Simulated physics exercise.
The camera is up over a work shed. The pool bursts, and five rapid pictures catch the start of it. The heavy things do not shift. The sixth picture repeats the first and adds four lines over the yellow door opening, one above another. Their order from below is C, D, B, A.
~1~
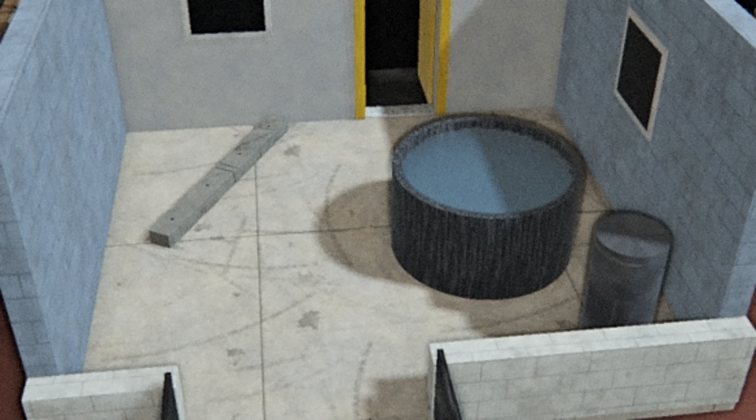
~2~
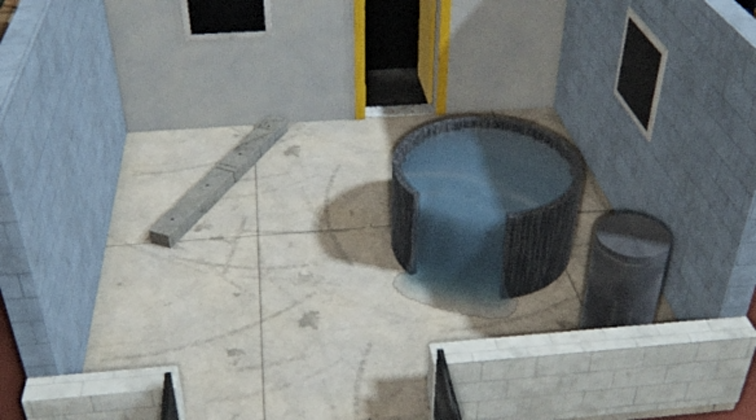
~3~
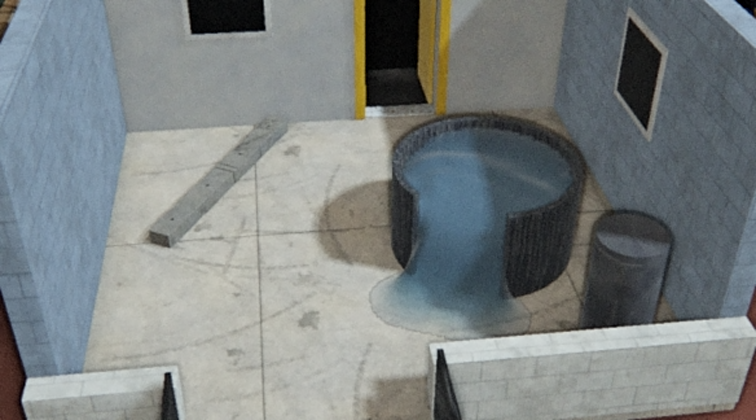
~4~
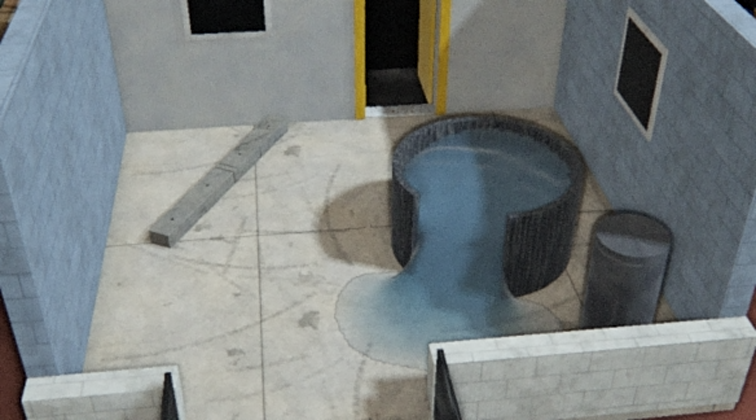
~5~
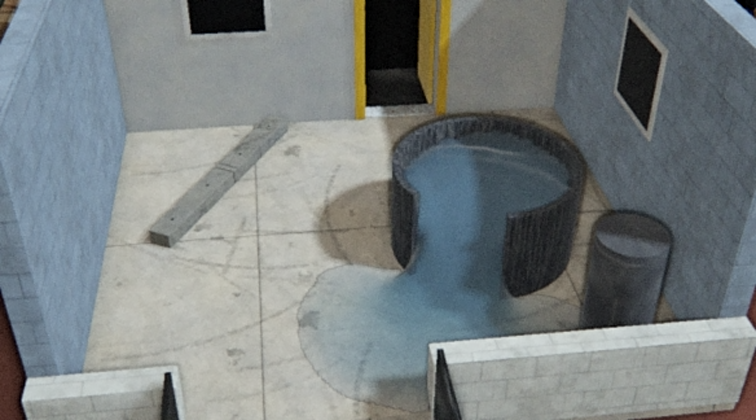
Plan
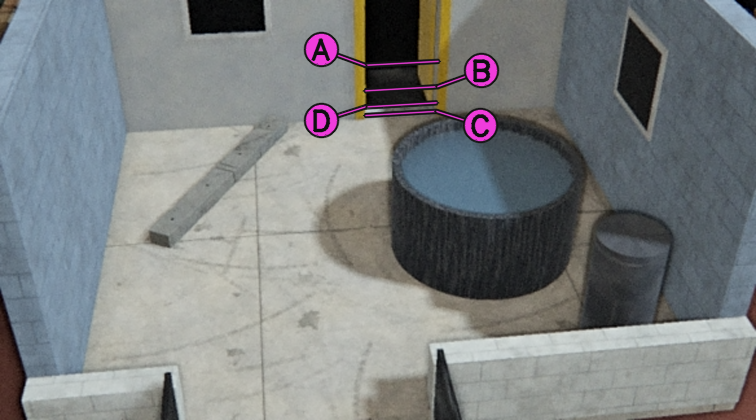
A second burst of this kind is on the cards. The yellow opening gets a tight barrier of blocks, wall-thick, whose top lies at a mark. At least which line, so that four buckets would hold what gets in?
It is C.
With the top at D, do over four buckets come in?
No, not at all.
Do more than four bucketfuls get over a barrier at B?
No, not at all.
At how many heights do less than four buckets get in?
All of them.
On the marked copy, A at (402, 63); B at (401, 88); C at (401, 113); D at (401, 104); from the bottom up C, D, B, A.
With A, nothing gets over.
With B, nothing gets over.
With C, a splash gets over, under a bucket.
With D, nothing gets over.
